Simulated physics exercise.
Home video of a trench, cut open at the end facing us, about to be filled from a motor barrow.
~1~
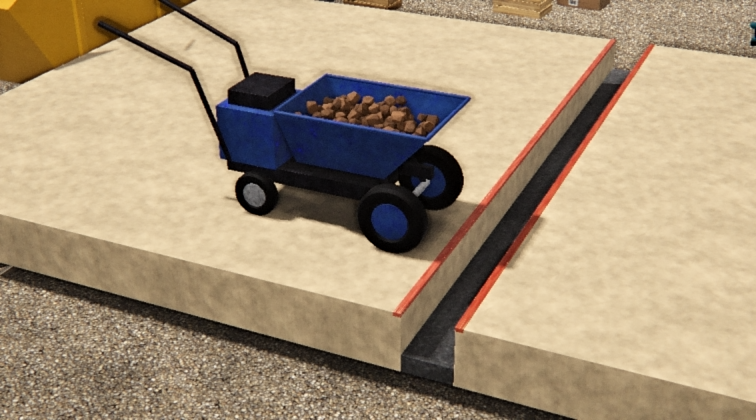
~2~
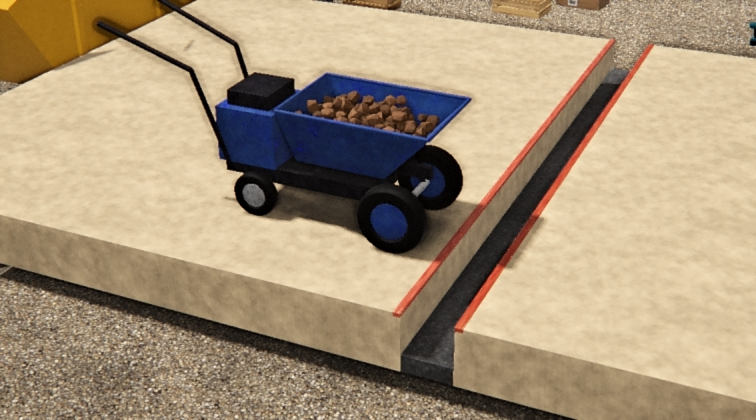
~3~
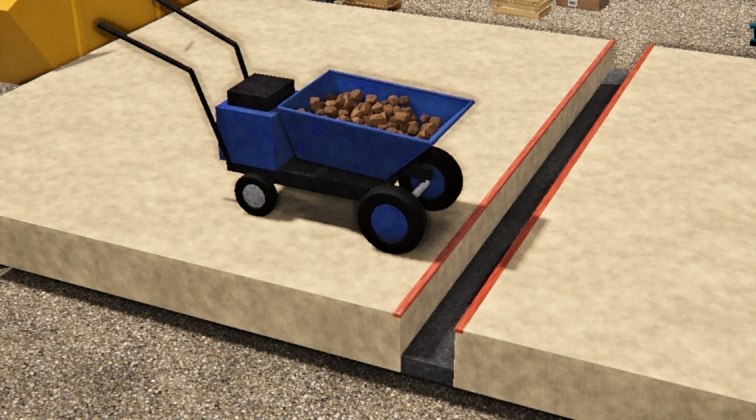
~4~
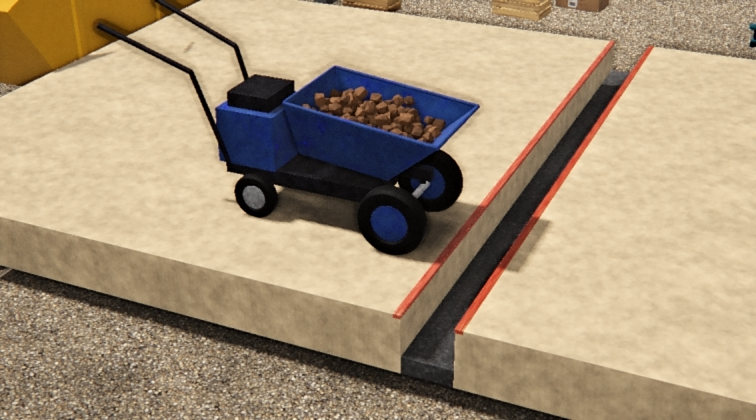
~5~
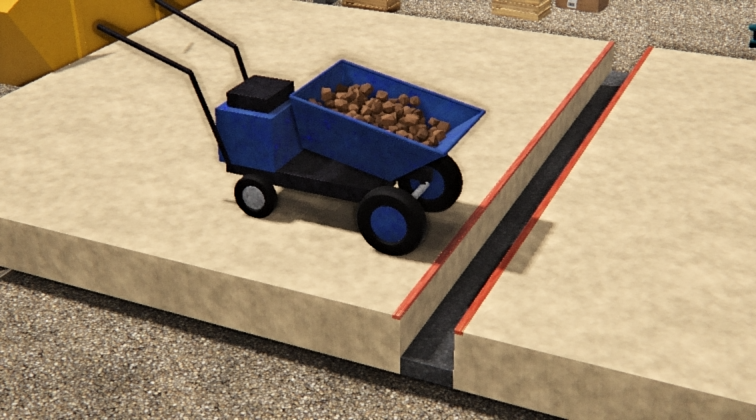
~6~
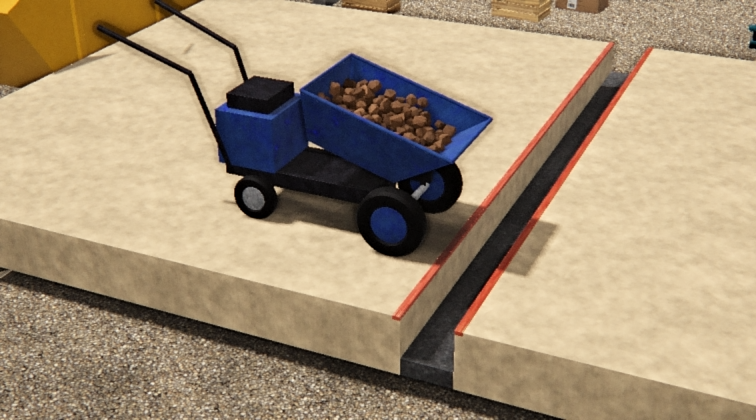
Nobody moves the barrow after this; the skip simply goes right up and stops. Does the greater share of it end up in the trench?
The part in the trench is outweighed by the part outside.
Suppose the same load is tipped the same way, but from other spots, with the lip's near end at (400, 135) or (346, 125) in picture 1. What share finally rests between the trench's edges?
Well, you'd get roughly 70 per cent from the first place and roughly 70 per cent from the second.
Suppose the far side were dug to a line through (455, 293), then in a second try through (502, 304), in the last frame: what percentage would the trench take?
In order, some 0 and some 50 percent.
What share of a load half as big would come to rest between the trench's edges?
About 0 %.
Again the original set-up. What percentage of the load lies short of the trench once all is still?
I'd estimate about 0 per cent of the load.
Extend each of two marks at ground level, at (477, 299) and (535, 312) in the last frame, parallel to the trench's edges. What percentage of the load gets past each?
80 % and 50 %, in that order.
Shortly afterwards, skip tipped steeply; the whole lot in the skip.
Next, skip tipped right over; near two thirds in the skip; only a few in or heaped over the trench; near a quarter beyond it; only a few falling.
Some moments later, skip tipped right over; a little in the skip; only a few in or heaped over the trench; the bulk beyond it.
In the end, skip tipped right over; a little in the skip; only a few in or heaped over the trench; the bulk beyond it.
